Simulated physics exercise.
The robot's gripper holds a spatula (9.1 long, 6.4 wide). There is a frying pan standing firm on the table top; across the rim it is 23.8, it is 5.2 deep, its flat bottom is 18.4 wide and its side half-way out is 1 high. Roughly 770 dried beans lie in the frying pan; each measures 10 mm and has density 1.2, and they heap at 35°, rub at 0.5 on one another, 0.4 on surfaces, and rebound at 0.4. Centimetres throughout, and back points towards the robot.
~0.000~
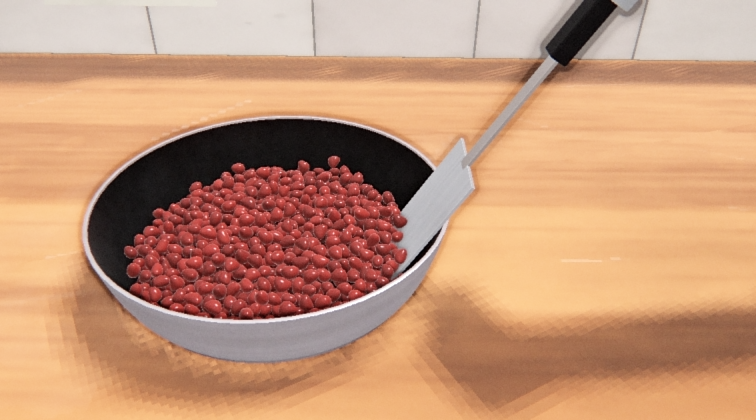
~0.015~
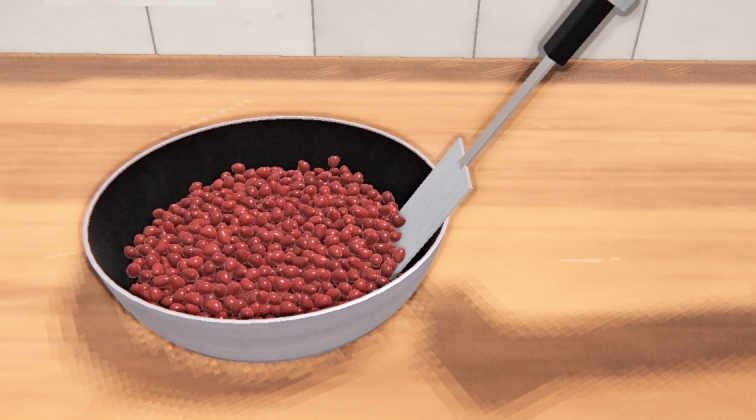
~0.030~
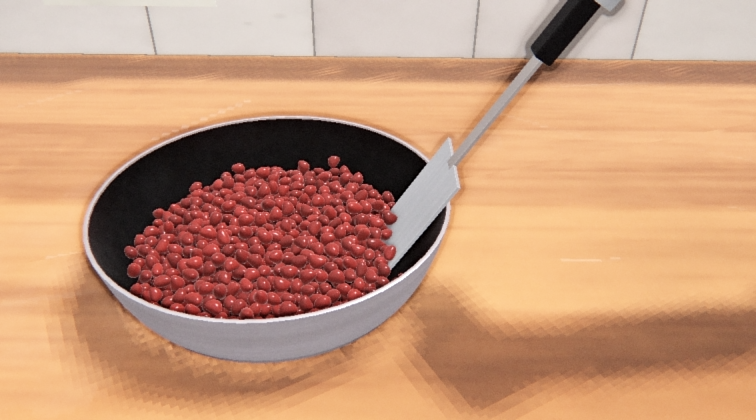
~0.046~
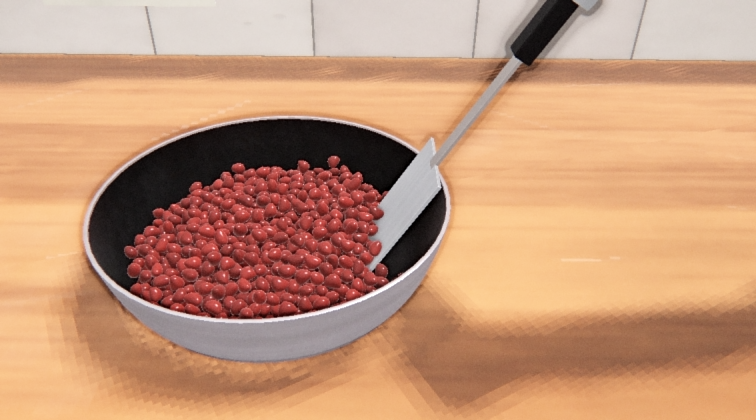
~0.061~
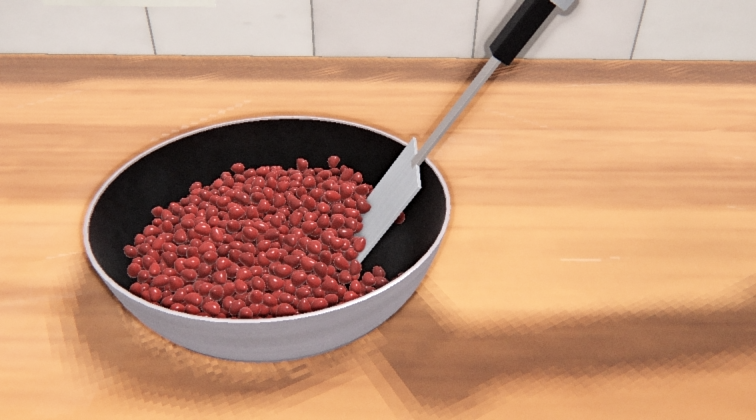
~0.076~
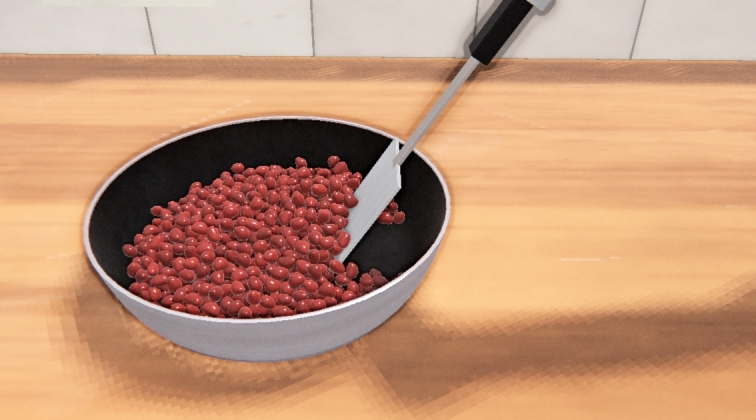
To begin with, a spatula with a black handle rests at the right side of a frying pan heaped with red beans on a wooden table top. The spatula then slides left into the pan, pushing beans aside and leaving a few behind it on the exposed dark bottom.
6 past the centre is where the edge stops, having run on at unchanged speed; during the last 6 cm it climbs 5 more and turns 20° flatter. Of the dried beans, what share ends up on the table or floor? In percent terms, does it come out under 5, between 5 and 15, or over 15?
It comes out between 5 and 15 %.
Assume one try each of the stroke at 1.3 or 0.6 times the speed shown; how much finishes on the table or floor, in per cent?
Some 15 and 0 per cent.
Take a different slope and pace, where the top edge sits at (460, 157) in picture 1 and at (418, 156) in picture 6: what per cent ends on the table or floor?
Some 0 per cent.
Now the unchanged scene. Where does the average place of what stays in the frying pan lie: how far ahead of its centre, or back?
It sits some 3.0 centimetres ahead of centre.
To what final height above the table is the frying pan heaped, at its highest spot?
Close to 5.5 centimetres high.
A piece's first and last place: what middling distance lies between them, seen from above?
Distance: Around 2 cm.
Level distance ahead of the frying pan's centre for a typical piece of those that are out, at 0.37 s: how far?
20 cm.
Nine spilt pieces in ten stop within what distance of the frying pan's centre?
That's near 35 cm.
By 0.12 s, sloping 58°, highest piece 6 above the table; 767 in the frying pan.
By 0.15 s, sloping 49°, highest piece 7 above the table; 767 in the frying pan.
By 0.37 s, sloping 38°, highest piece 6 above the table; 706 in the frying pan, 59 on the table or floor, 2 on the blade or in flight.
By 1.42 s, sloping 38°, highest piece 5 above the table; 705 in the frying pan, 62 on the table or floor.
Final count, 705 in the frying pan, 62 on the table or floor. That is 8 % on the table or floor.
